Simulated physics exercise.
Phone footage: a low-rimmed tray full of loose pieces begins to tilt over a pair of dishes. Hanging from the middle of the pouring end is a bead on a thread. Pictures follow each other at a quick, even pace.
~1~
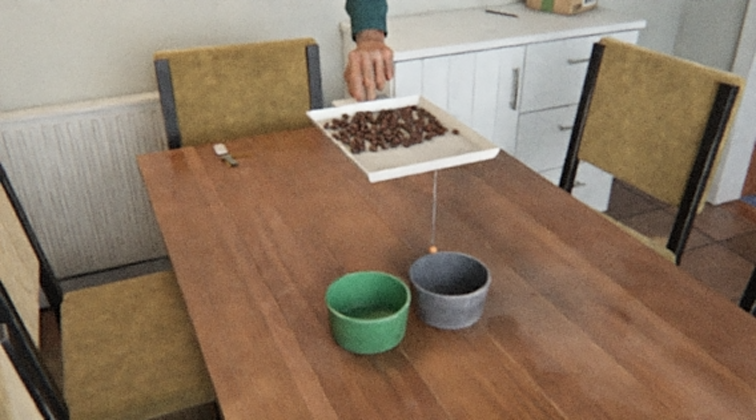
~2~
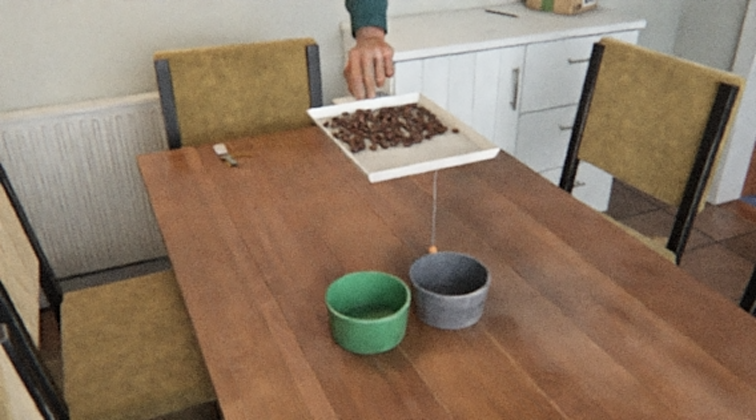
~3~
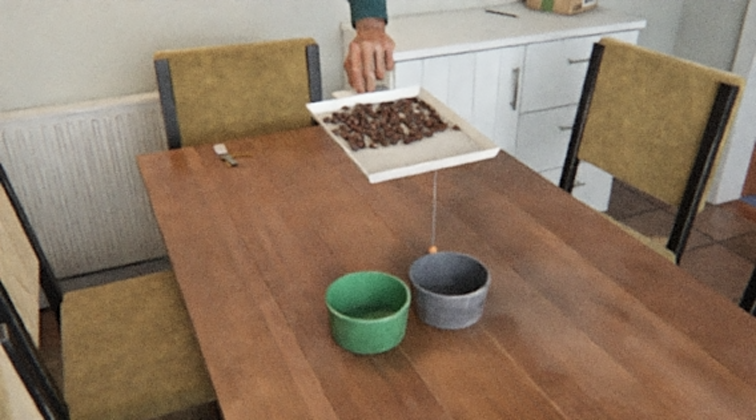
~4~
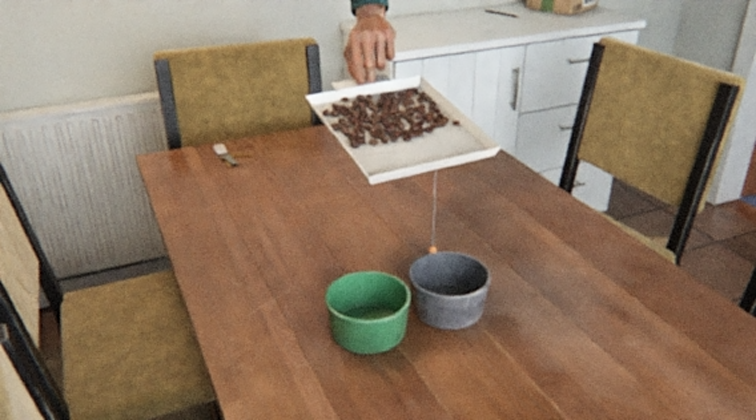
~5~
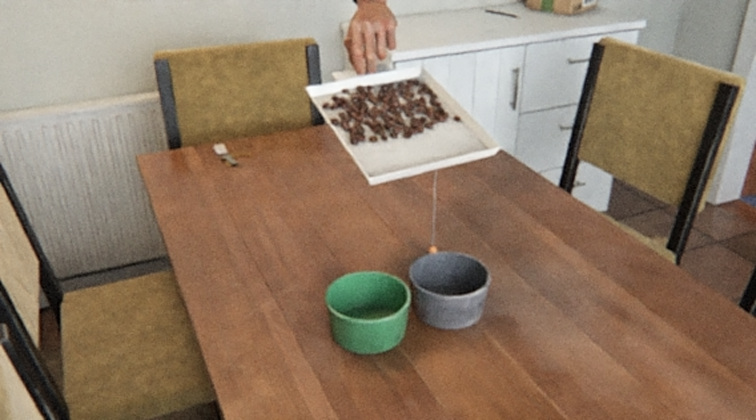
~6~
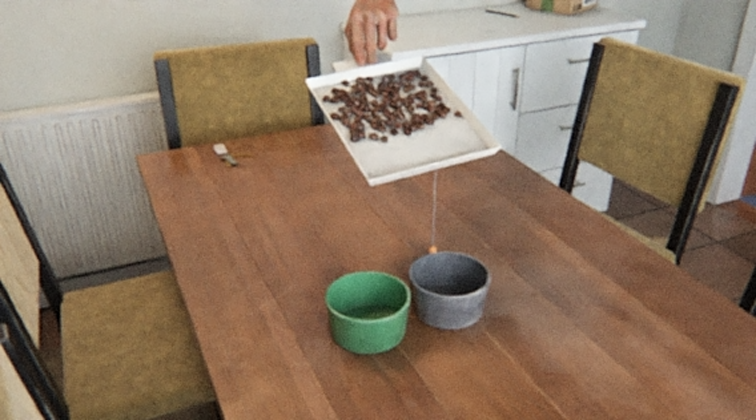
A hand raises the back of a white tray of brown pieces, tilting it toward two bowls.
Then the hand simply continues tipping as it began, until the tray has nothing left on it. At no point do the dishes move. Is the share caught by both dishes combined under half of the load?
No, it is above half.
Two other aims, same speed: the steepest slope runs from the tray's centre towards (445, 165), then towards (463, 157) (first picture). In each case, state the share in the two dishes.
Around 50 per cent first, around 10 per cent next.
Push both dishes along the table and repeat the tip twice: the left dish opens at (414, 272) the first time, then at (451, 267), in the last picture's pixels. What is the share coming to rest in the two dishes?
First placement: Some 60 %; second placement: Some 30 %.
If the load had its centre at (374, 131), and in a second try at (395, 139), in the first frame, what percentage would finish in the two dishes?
90 % and 90 %.
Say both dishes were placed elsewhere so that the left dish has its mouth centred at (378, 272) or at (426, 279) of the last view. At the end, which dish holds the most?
In turn: The left one; the left-hand dish.
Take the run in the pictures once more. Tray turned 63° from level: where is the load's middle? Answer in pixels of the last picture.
Load centre: Approx. (409, 174).
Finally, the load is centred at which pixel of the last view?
Near pixel (397, 317).
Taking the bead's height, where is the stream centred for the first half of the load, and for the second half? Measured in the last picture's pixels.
Earlier half at (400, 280), later half at (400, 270).
Soon after the last picture, tray tipped steeply; about two thirds on the tray; a stray few in the left dish; a stray few in the right dish; about a quarter in the air.
A little later, tray tipped past a quarter turn; a stray few on the tray; about half in the left dish; about a third in the right dish; a small part outside both; a small part in the air.
Later still, tray tipped past a quarter turn; about half in the left dish; about a third in the right dish; a small part outside both.
At rest, tray tipped past a quarter turn; about half in the left dish; about a third in the right dish; a small part outside both.
